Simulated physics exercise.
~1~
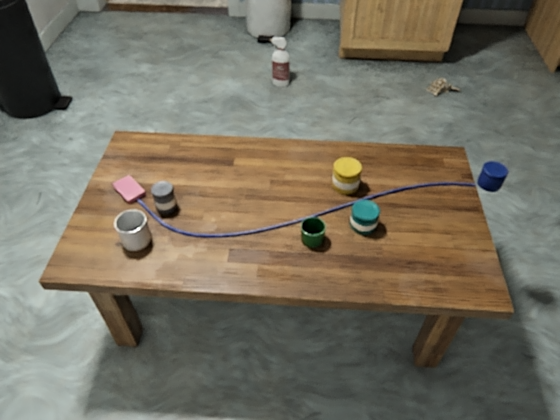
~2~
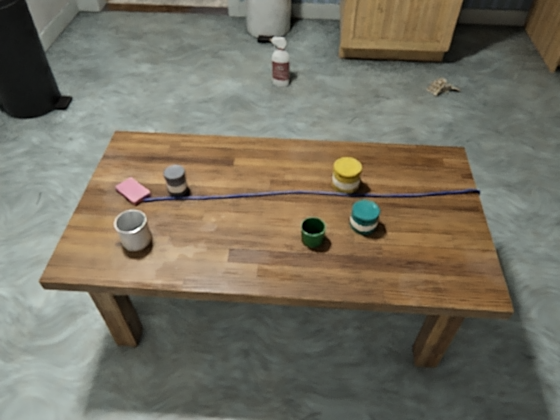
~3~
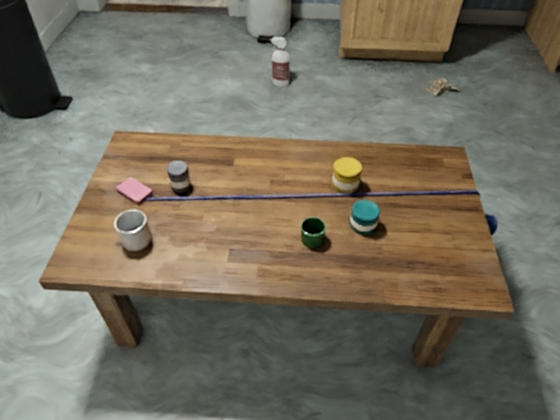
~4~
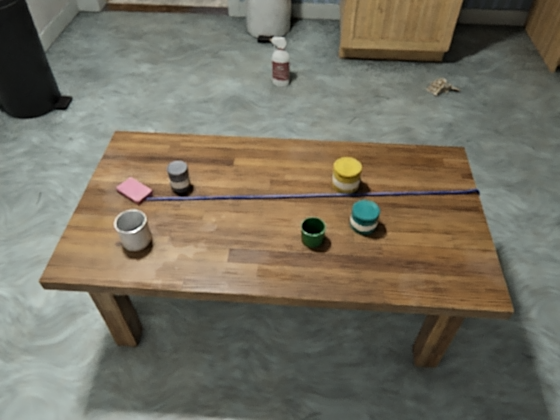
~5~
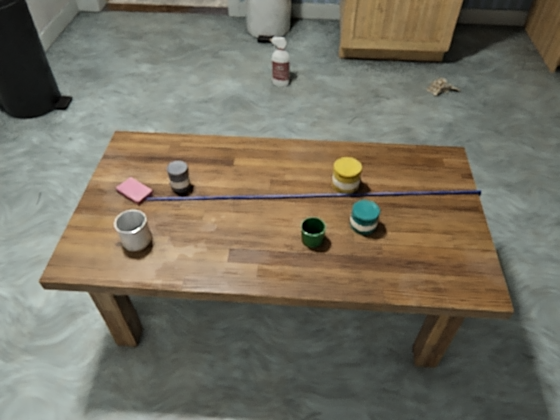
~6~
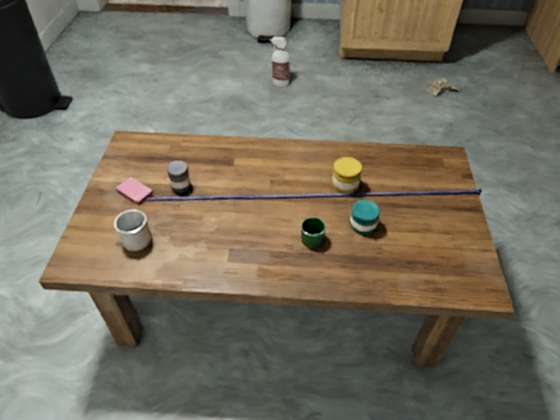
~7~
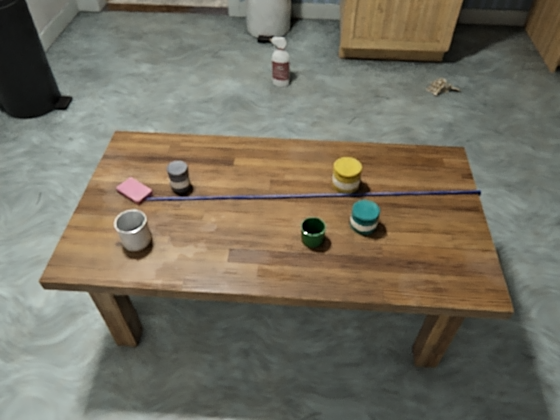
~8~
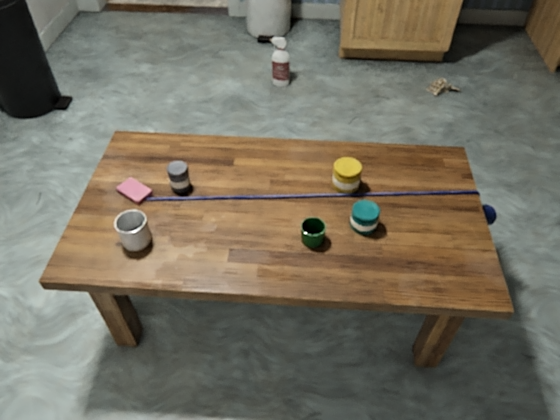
A wooden table stands on a mottled grey floor, seen from above at a fixed angle. A blue cable curves across it from a pink phone at the left to a blue speaker just off the right edge, among a grey canister and white mug at left and a green mug, teal canister and yellow tin toward the right. The speaker drops out of view, pulling the cable straight, while the grey canister slides right and back and the phone barely shifts. The speaker reappears beside the edge, disappears again, and finally shows there once more, with the cable still taut.
